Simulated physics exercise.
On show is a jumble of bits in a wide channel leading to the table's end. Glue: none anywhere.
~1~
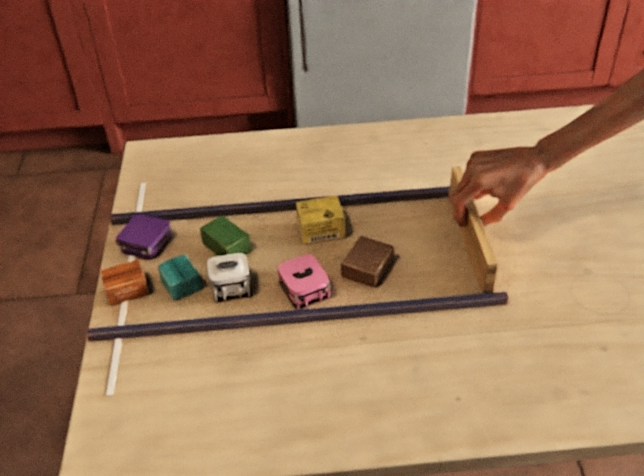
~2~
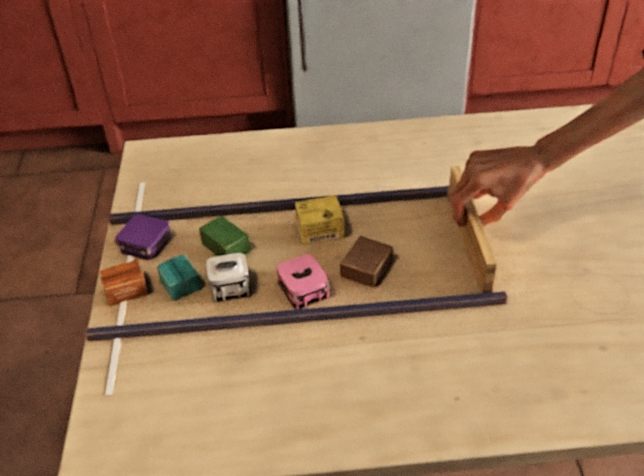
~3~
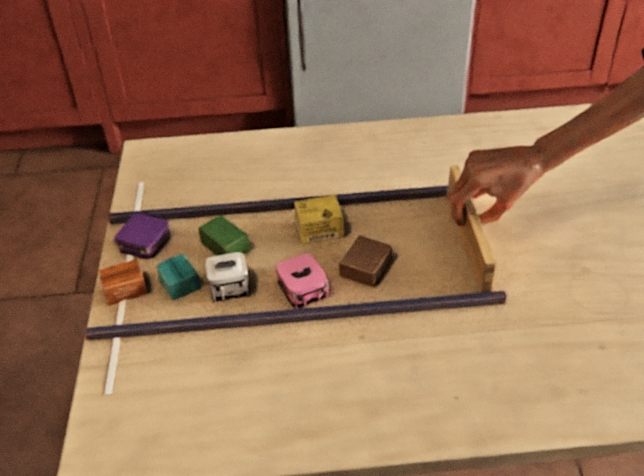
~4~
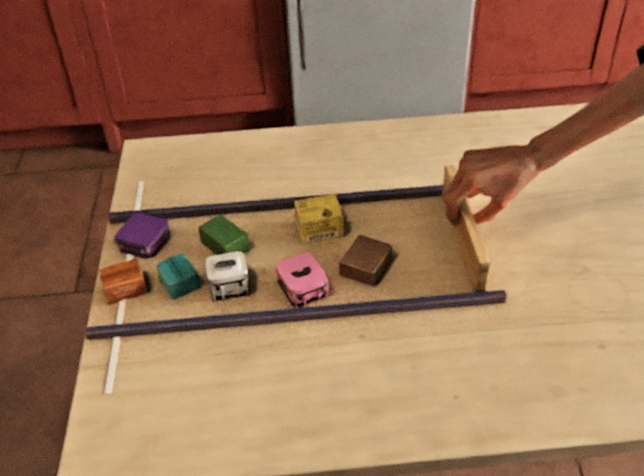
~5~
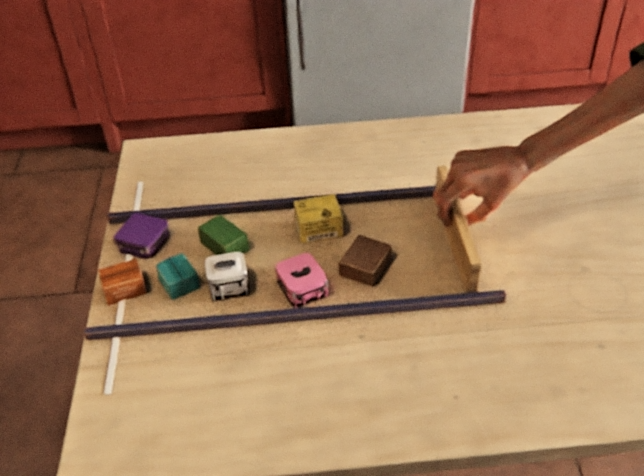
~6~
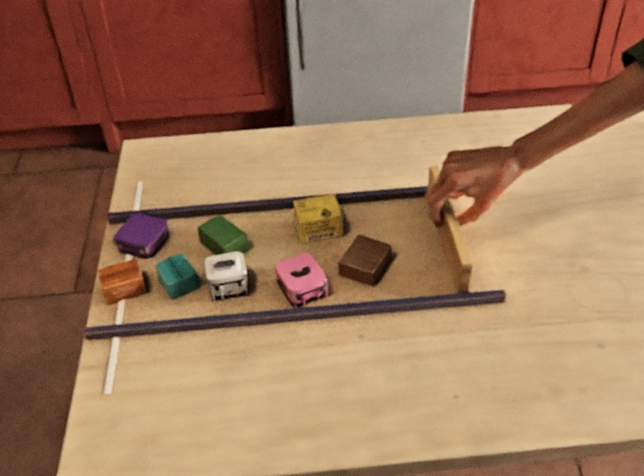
A hand slides a wooden board slightly left between two rails toward several small colourful boxes.
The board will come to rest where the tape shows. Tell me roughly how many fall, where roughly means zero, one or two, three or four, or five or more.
Roughly, five or more fall.
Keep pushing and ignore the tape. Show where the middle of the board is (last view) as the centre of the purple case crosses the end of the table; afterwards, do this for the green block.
Purple case: (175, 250); green block: (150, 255).
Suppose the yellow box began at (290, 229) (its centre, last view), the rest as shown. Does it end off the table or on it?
The answer: It keeps its place.
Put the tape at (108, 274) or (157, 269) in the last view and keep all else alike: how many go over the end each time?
You'd get 8 the first time and 4 the second.
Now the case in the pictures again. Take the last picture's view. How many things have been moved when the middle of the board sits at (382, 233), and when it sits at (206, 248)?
The count is 1 at the first point and 8 at the second.
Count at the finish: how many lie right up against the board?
Tally at the end: 2.
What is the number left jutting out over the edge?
2 in all.
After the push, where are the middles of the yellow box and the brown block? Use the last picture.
The yellow box comes to rest close to (106, 234), while the brown block rests close to (101, 289).
A little later, none off yet; orange box at rest near (122, 282); purple case at rest near (142, 236); turquoise box at rest near (177, 276).
Next, none off yet; orange box shifted about its own width near (93, 280); purple case at rest near (142, 236); turquoise box shifted about its own width near (129, 275).
Later still, two off so far; orange box dropping; purple case shifted about its own width near (104, 236); turquoise box dropping near (95, 458).
When it is over, the number that fall off is five or more; down, pink case, white case, green block, turquoise box, purple case and orange box.
